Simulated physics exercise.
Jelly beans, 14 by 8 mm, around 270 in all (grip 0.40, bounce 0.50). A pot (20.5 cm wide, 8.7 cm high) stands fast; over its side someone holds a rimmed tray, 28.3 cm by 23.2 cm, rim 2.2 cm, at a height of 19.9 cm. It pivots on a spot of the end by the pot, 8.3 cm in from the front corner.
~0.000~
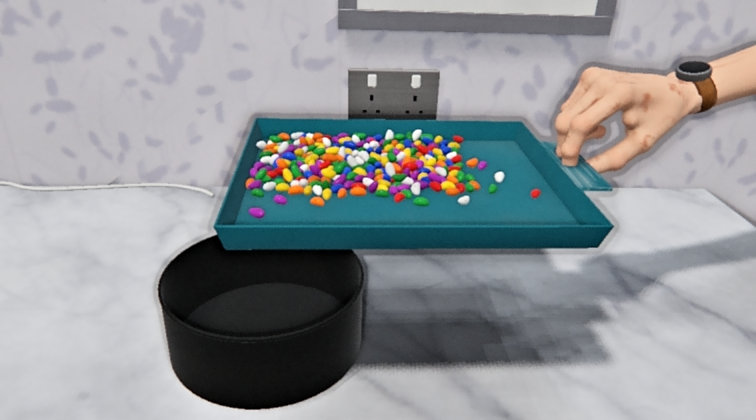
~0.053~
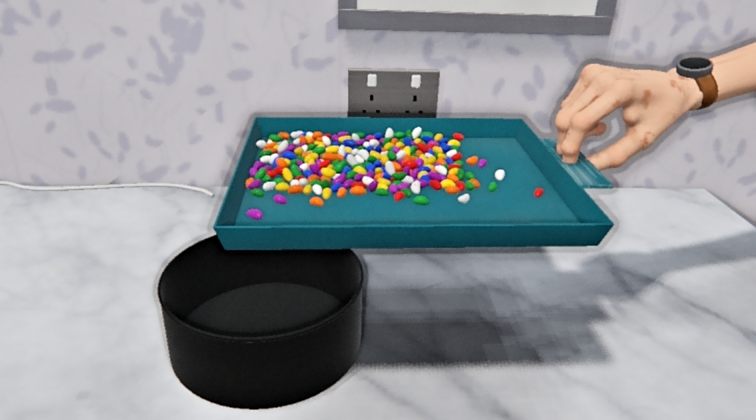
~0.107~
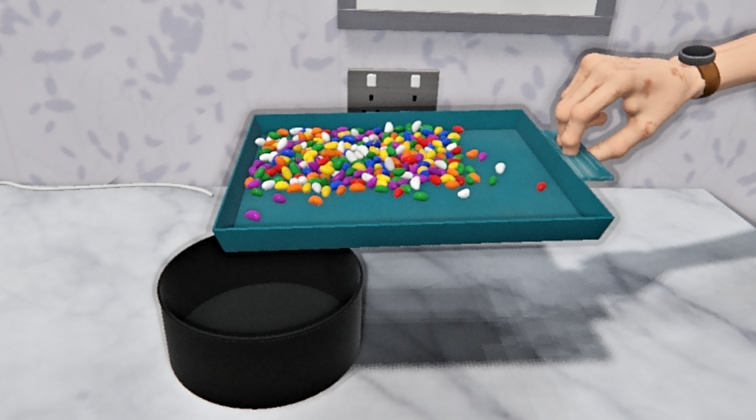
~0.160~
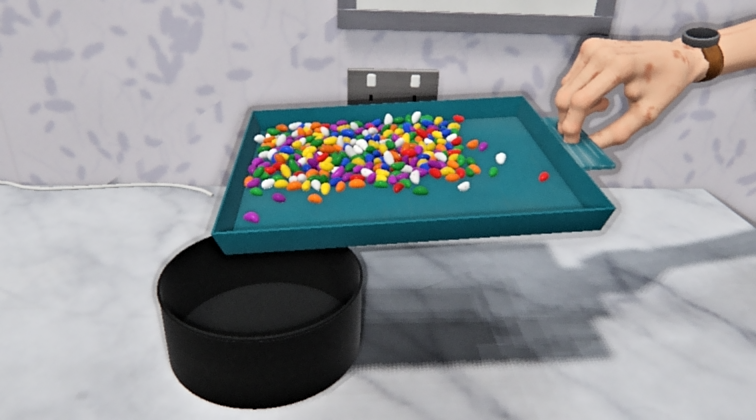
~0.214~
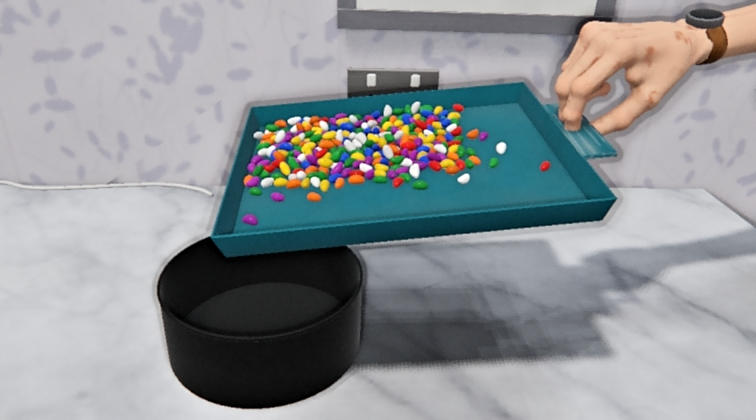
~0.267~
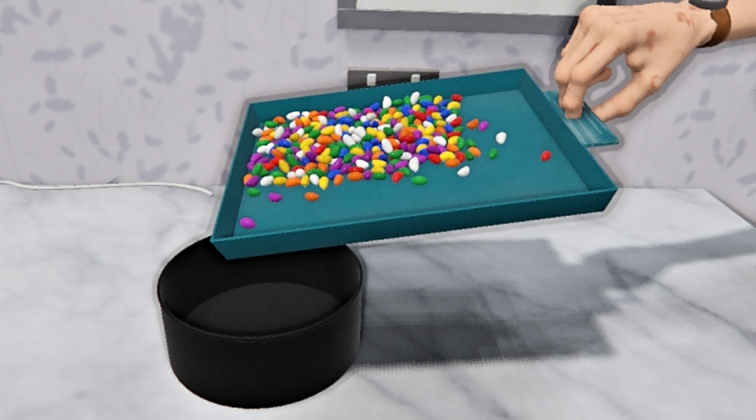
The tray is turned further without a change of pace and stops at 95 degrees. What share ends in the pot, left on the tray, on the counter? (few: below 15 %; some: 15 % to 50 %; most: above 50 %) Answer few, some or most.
In the pot: Few; left on the tray: Few; on the counter: Most.
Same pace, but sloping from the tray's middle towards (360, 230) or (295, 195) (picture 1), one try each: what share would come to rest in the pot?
Some 5 and 50 per cent.
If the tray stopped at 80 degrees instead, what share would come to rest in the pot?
It would be near 5 per cent.
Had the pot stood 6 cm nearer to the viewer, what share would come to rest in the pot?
In that case some 85 per cent.
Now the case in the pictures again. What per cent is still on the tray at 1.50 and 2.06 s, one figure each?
In turn: 60, 0.
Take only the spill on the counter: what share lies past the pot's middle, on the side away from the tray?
About 70 per cent.
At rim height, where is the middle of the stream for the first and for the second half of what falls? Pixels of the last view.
At about (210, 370), then at (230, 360).
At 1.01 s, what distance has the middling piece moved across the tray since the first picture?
Some 10 cm.
After 1.01 s, tilt 50 degrees; the tray holds 95 %, the pot 0 %.
After 1.50 s, tilt 76 degrees; the tray holds 60 %, the pot 0 %.
After 2.06 s, tilt 95 degrees; the tray holds 0 %, the pot 5 %.
In the end, at 2.8 s, pot 5 %, tray 0 %, counter 95 %.
